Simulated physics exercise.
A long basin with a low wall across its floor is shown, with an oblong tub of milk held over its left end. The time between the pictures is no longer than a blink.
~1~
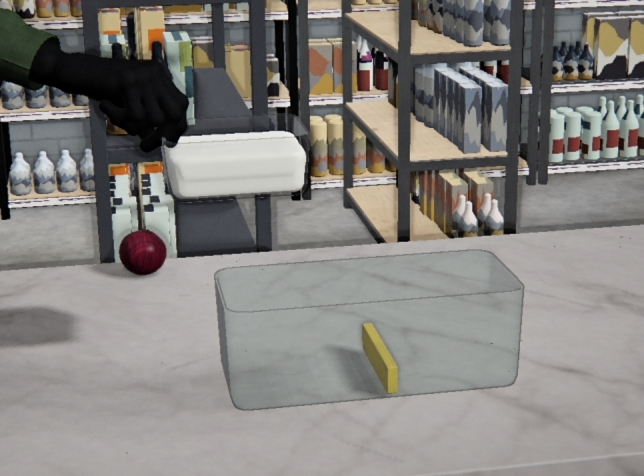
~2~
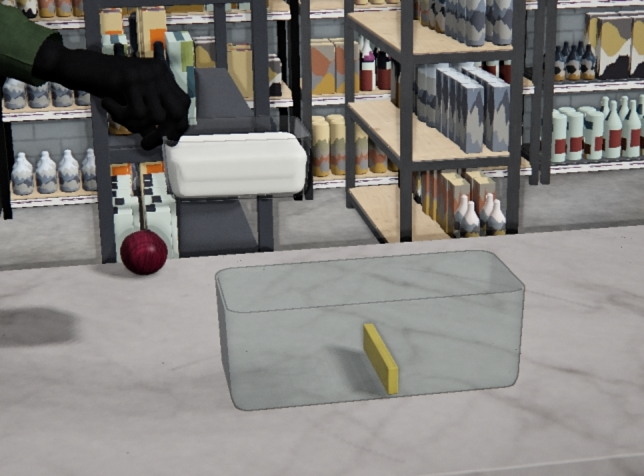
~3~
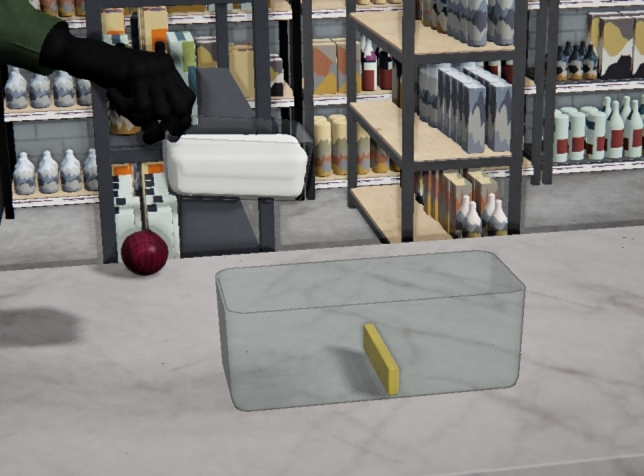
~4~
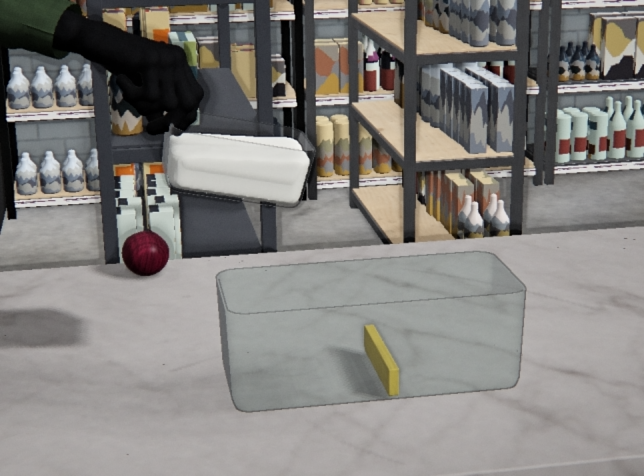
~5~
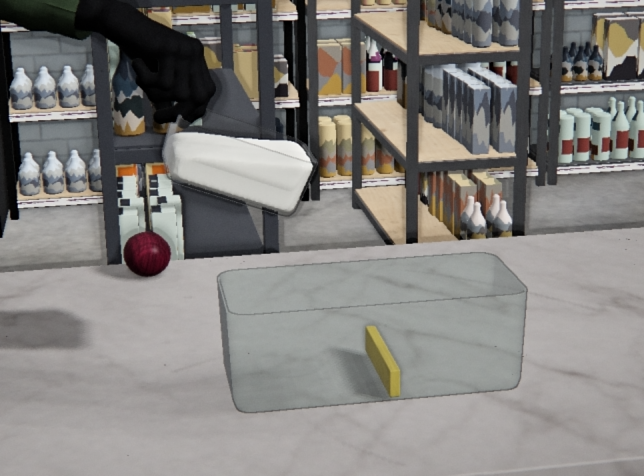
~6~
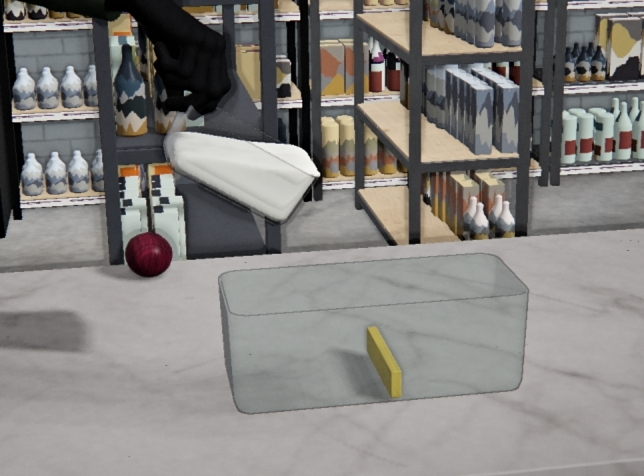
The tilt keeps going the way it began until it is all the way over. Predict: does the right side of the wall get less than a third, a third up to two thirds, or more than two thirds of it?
It gets less than a third.
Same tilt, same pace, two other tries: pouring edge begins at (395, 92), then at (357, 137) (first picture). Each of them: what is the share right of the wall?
Close to 70 in a hundred, and close to 60 in a hundred.
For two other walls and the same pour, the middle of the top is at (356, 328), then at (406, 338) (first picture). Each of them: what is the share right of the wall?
Roughly 45 per cent first and roughly 10 per cent second.
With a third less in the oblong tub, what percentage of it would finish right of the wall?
Near 15 %.
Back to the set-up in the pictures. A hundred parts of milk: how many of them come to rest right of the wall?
Close to 20 in a hundred.
A moment on, the oblong tub is tipped on its side and 17 per cent is still to pour, 29 is left of the wall and 0 right of it.
Next, the oblong tub is tipped on its side and 4 per cent is still to pour, 76 is left of the wall and 12 right of it.
Then the oblong tub is tipped on its side and 1 per cent is still to pour, 64 is left of the wall and 20 right of it.
Later the oblong tub is tipped on its side and 0 per cent is still to pour, 70 is left of the wall and 22 right of it.
In the end 69 per cent lies left of the wall, 22 right of it and 8 outside.
